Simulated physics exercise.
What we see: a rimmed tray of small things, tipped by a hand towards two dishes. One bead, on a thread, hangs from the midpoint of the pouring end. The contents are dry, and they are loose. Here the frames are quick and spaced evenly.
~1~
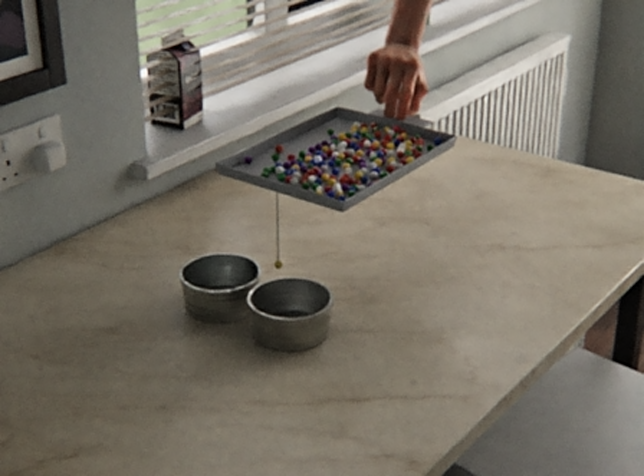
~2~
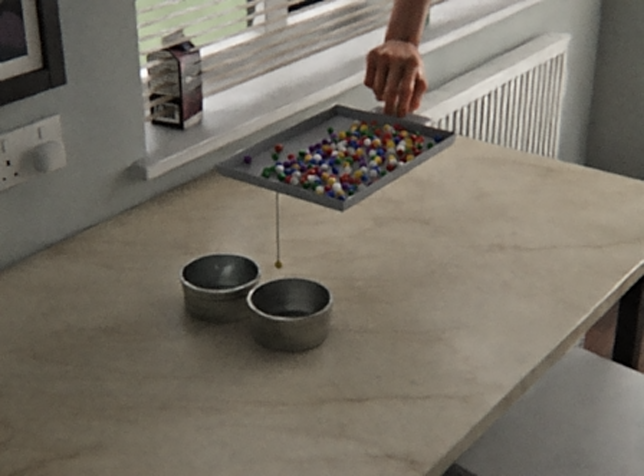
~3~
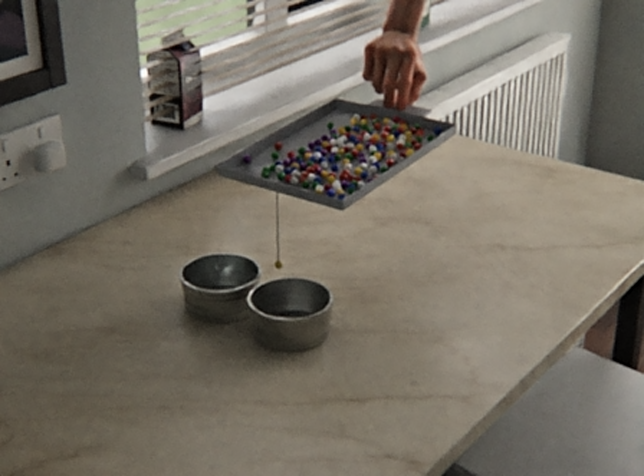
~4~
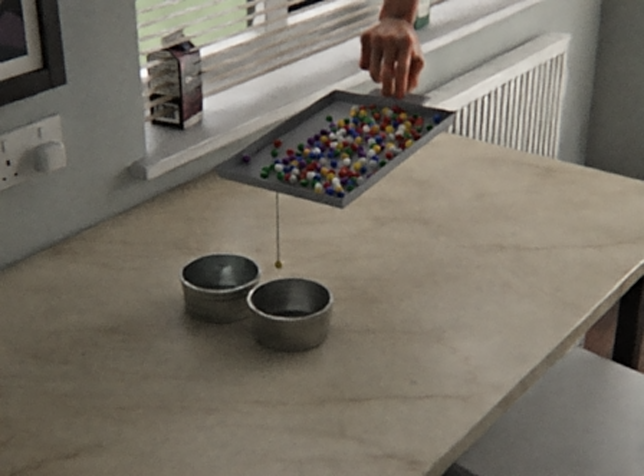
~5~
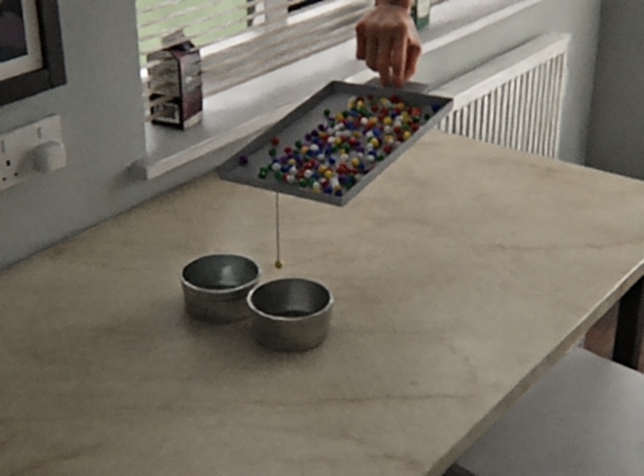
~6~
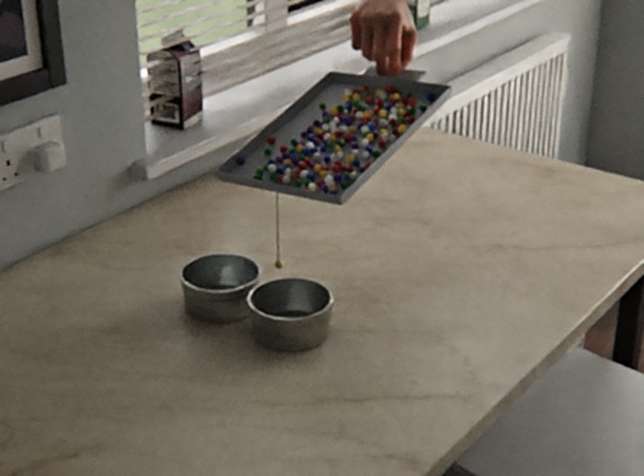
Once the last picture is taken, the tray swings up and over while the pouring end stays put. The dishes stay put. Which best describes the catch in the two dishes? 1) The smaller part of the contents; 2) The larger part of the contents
Option 2: The larger part of the contents.
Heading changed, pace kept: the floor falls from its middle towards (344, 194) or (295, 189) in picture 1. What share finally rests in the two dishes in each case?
30 % and 80 %.
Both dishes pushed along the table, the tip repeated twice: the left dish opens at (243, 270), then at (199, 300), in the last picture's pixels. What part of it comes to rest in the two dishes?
It would be near 60 per cent first and near 10 per cent second.
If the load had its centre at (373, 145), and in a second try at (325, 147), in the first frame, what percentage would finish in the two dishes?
About 80 and 90 per cent.
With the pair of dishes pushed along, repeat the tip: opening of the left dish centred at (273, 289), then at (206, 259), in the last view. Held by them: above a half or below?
The pair would catch the lesser share the first time and the greater share the second time.
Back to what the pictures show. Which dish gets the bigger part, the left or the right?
The one you want is the left of the two.
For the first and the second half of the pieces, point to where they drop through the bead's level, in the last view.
The early half goes through (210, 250), the late half through (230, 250).
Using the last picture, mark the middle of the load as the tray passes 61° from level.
At about (249, 176).
Shortly afterwards, tray tipped steeply; the bulk on the tray; only a few in the right dish; a little in the left dish; a little outside both; a little in the air.
Next, tray tipped right over; only a few on the tray; only a few in the right dish; near two thirds in the left dish; a little outside both; a little in the air.
Some moments later, tray tipped past a quarter turn; only a few in the right dish; the bulk in the left dish; near a quarter outside both.
In the end, tray tipped past a quarter turn; only a few in the right dish; the bulk in the left dish; near a quarter outside both.
